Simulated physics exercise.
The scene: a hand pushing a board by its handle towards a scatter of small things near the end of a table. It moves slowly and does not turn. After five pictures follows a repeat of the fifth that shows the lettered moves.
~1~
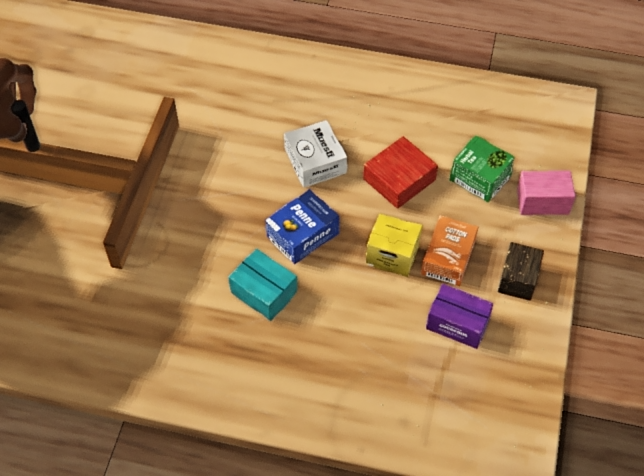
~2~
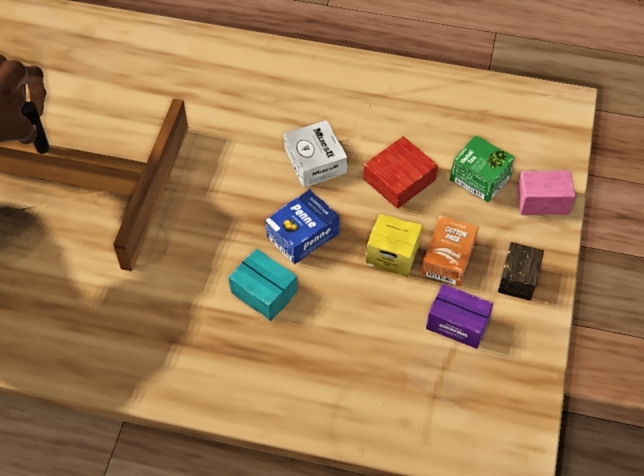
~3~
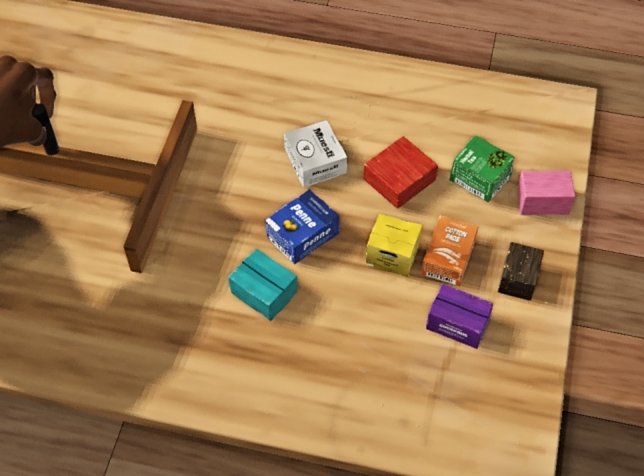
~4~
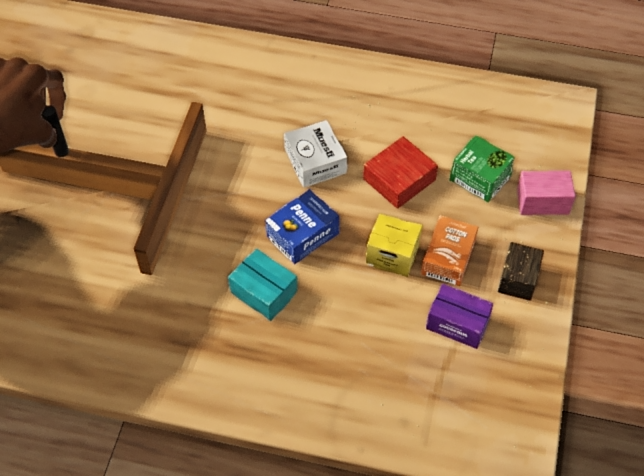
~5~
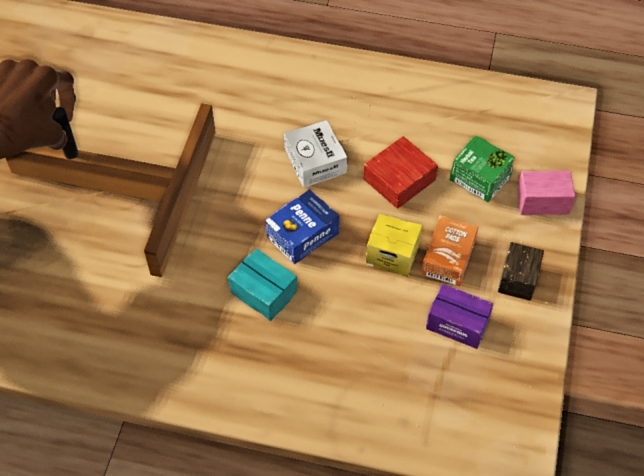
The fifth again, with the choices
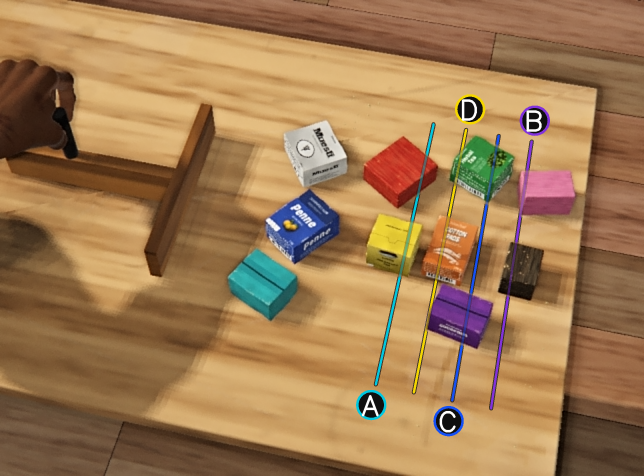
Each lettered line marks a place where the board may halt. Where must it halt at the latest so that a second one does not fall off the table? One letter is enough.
As far as mark A.
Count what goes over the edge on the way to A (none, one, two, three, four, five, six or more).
By then, one.
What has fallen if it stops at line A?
The pink block goes over.
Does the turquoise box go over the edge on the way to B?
By then, no.
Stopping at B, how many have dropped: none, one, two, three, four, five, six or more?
By then, six or more.
On the marked copy, A at (407, 244); B at (513, 264); C at (477, 257); D at (442, 250).
Taking A. A third of the way, board (260, 189); turquoise box (272, 287); white packet (321, 156).
Two thirds of the way, board (341, 204); green box (493, 169); orange box (457, 251).
When it is over, board (404, 216); pink block over the edge; black block (558, 279); one fallen.
As for the rest, B drops seven; C drops four; D drops two.
